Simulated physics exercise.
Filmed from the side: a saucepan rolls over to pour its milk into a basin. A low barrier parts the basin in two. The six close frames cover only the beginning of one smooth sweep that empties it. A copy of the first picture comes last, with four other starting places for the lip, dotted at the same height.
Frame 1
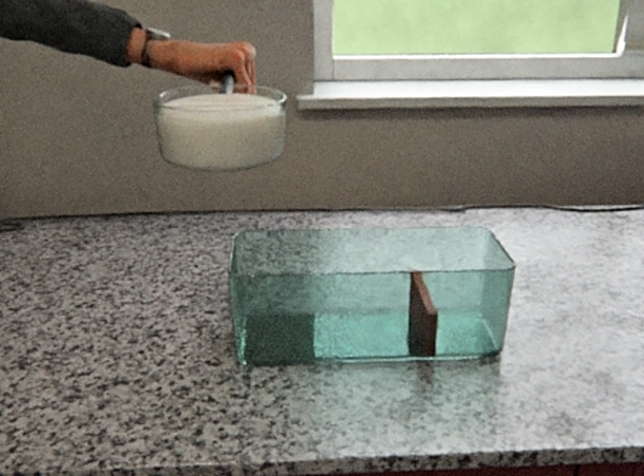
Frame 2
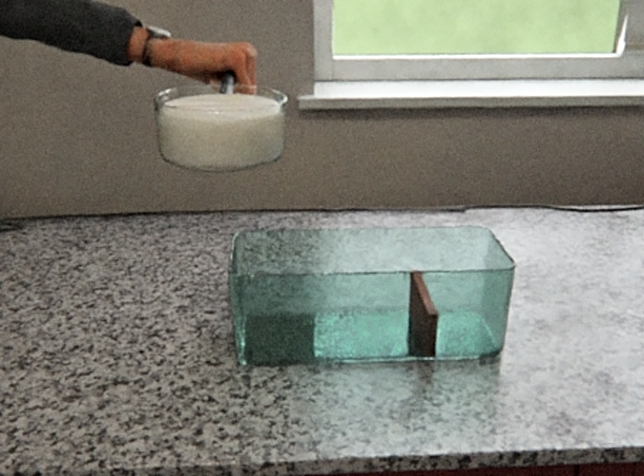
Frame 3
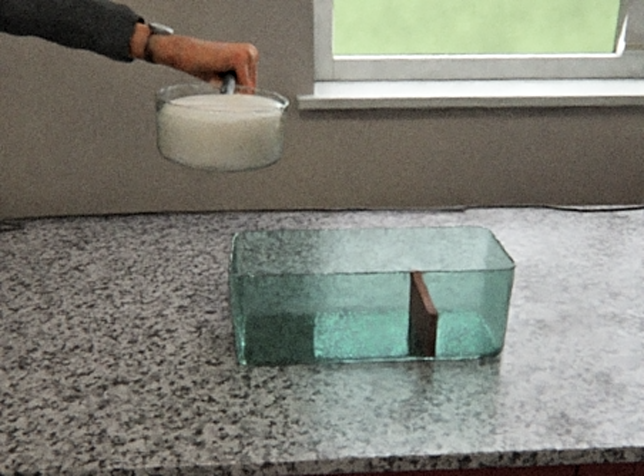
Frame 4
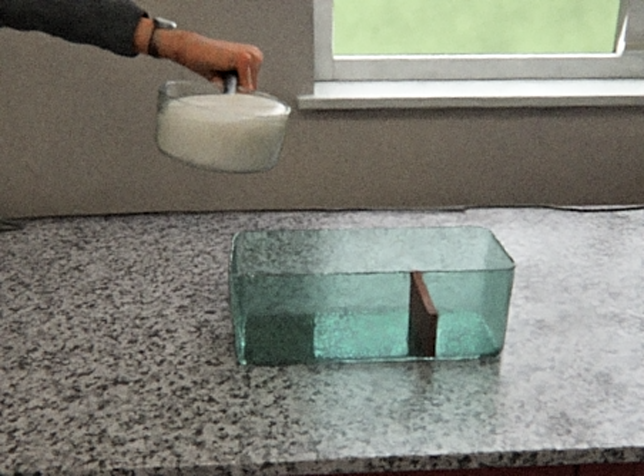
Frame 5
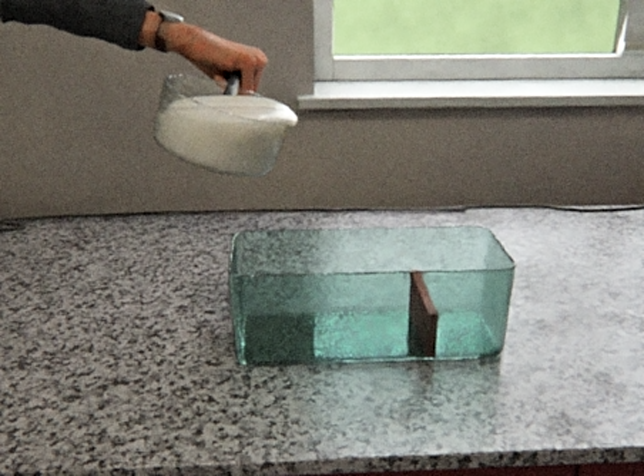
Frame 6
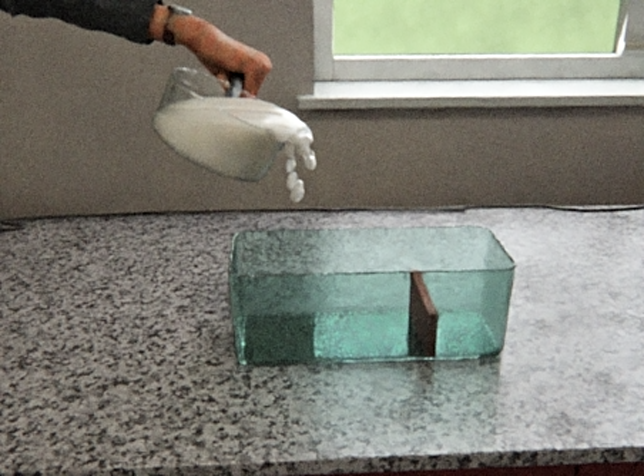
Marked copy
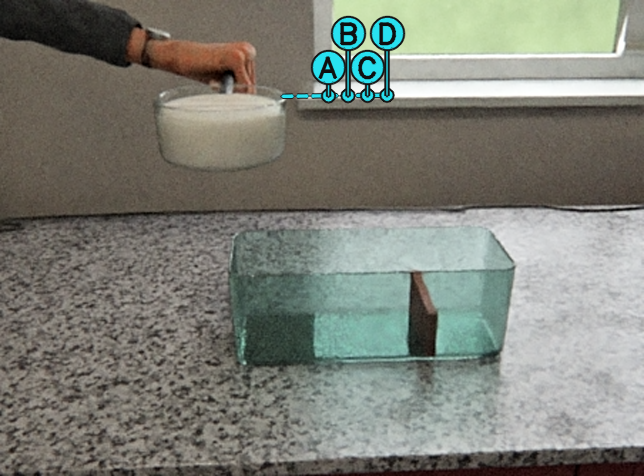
A hand tilting a clear glass pan of milk rightward above a divided glass basin, milk starting to dribble over the lip.
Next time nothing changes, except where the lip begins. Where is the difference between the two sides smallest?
C beats the others.
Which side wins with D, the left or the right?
The right side.
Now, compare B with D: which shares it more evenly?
Dot D.
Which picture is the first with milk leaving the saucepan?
Picture 5.
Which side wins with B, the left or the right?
More ends on the left.
In cyan, A at (328, 95); B at (348, 95); C at (367, 95); D at (387, 95).
With A, about 98 % ends left of the wall and 1 % right of it.
With B, about 80 % ends left of the wall and 19 % right of it.
With C, about 51 % ends left of the wall and 49 % right of it.
With D, about 32 % ends left of the wall and 68 % right of it.
